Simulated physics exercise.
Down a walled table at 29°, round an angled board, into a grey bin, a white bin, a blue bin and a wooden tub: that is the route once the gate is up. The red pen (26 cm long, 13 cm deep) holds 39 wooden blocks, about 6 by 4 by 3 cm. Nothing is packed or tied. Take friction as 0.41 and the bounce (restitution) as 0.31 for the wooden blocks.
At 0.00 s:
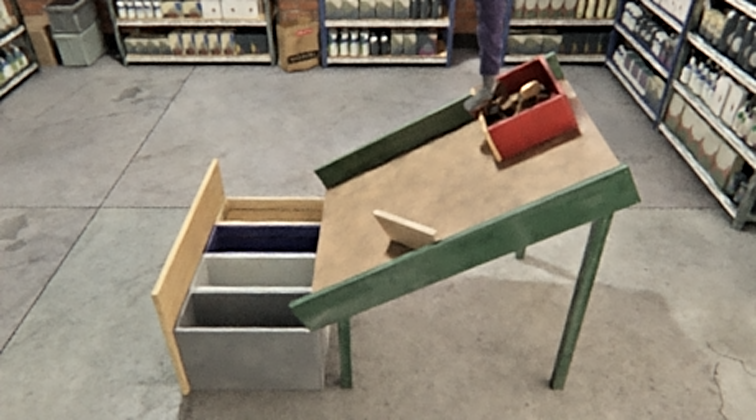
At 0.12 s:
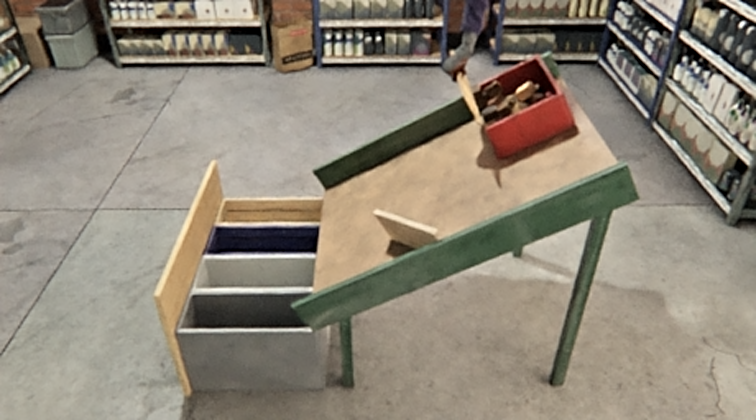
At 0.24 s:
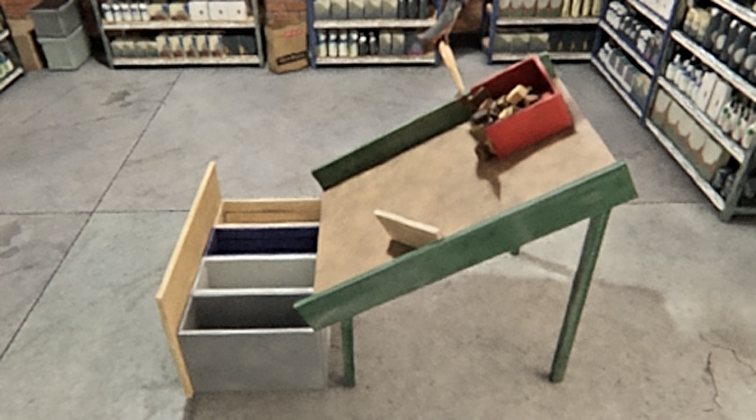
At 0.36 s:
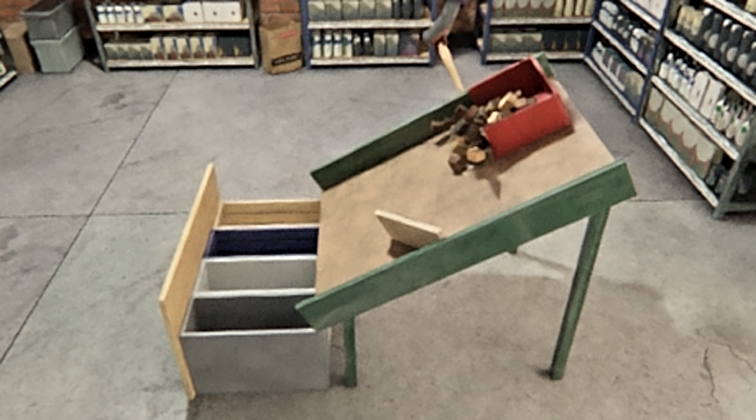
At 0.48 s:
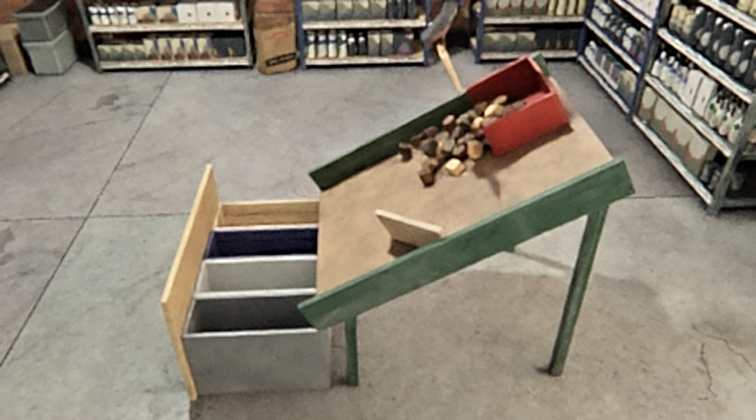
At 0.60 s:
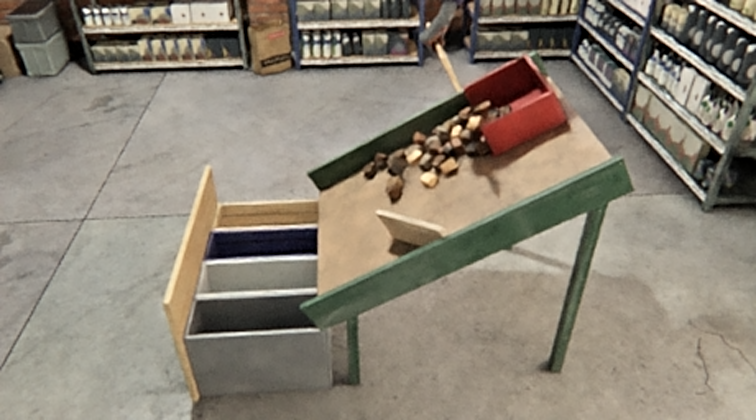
In a storeroom lined with stocked shelves, a hand lifted the wooden gate from a red pen atop a sloping, green-walled table, and small brown and tan blocks tumbled out and spread down the slope leftward.
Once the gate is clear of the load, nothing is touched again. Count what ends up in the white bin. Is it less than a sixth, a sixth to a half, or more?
Ending in the white bin: Less than a sixth of them.
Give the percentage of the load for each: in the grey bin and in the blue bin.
Roughly 0 and 50 per cent.
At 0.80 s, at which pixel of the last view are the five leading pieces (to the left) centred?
Around (323, 205).
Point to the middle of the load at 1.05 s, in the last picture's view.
At about (354, 191).
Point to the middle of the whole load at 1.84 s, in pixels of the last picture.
At about (253, 272).
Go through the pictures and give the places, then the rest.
In the first frame (we follow the rim corner now nearest the camera; the camera moves round a little), red pen at (561, 95); white bin at (319, 289); nothing out yet.
In the second frame, red pen at (559, 94).
In the third frame, red pen at (557, 94); 6 out, the lowest block at (483, 152).
In the fourth frame, red pen at (555, 94); 16 out, the lowest block at (456, 163).
In the fifth frame, red pen at (552, 93); 21 out, the lowest block at (405, 149).
In the sixth frame, red pen at (550, 92); white bin at (324, 289); 29 out, the lowest block at (370, 170).
After 0.80 s, 2 still in the red pen, 35 on the slope and 2 in the air.
After 1.05 s, 3 in the blue bin, 5 in the wooden tub, 28 on the slope and 3 in the air.
After 1.39 s, 14 in the blue bin, 16 in the wooden tub, 4 on the slope and 5 in the air.
Final count (at 1.84 s), 19 in the blue bin and 20 in the wooden tub. Asked share, 0 of 39, 0 per cent.
